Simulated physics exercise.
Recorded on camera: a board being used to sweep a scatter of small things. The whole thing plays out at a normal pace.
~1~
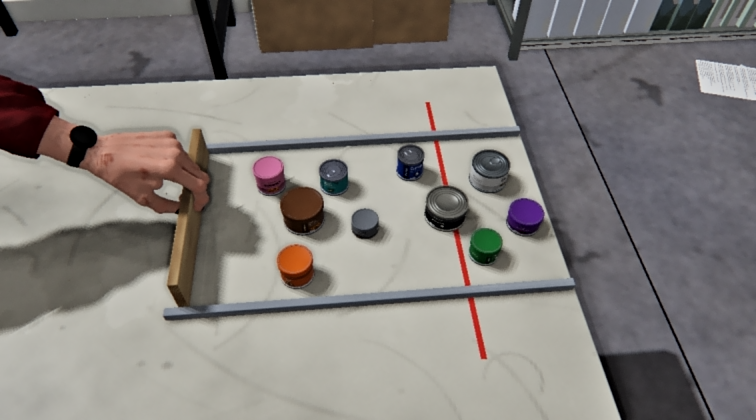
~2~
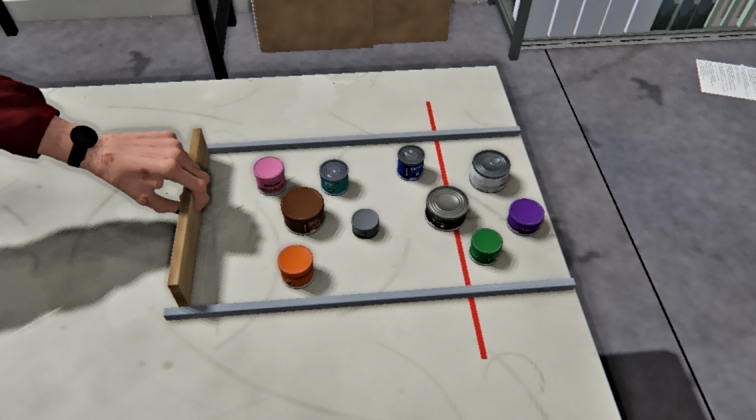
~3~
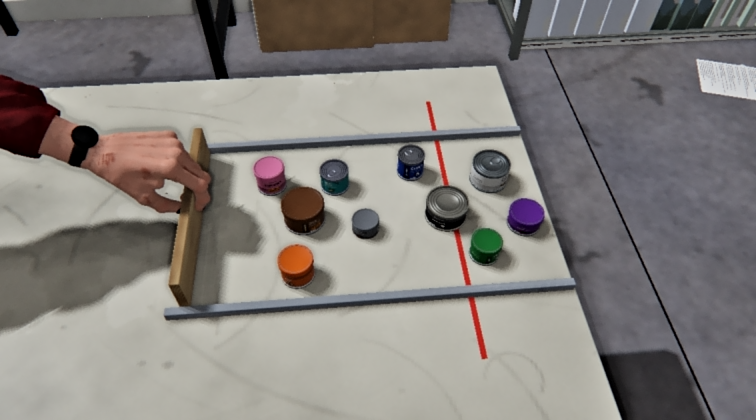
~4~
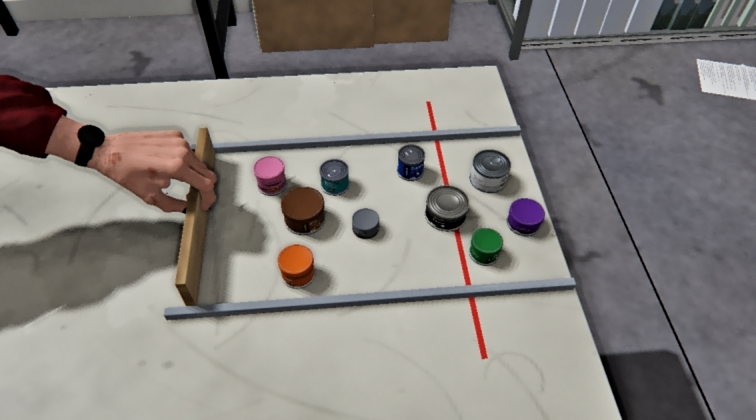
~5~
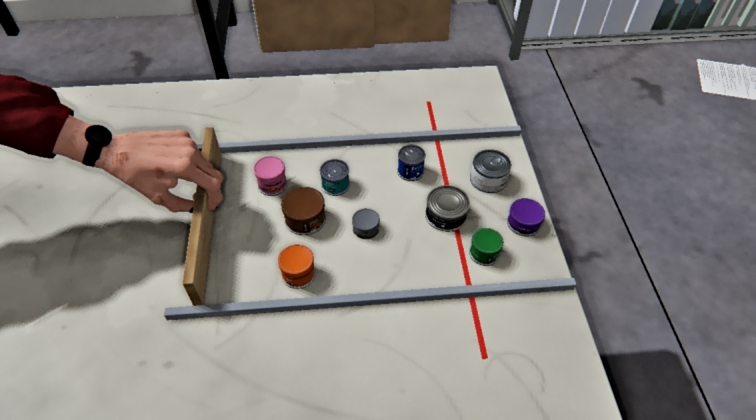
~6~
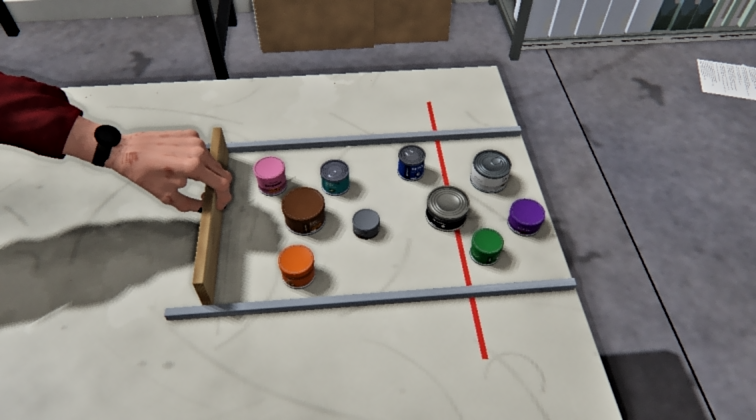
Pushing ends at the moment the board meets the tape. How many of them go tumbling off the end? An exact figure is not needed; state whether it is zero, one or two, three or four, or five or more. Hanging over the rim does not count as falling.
Fails to push any off.
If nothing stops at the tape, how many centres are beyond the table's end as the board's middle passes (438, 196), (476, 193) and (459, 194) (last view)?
First 0, next 1, last 1.
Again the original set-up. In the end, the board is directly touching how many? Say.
4.
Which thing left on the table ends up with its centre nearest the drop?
Purple tin.
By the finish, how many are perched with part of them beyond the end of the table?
It would come to 1.
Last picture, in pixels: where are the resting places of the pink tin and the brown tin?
The pink tin at (459, 164), the brown tin at (474, 202).
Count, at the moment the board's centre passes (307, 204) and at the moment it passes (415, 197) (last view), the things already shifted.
The first count is 4, and then it's 7.
Soon after, none off yet; purple tin at rest near (526, 218); white tin at rest near (491, 171); green tin at rest near (486, 247).
In the end, the number that fall off is zero.
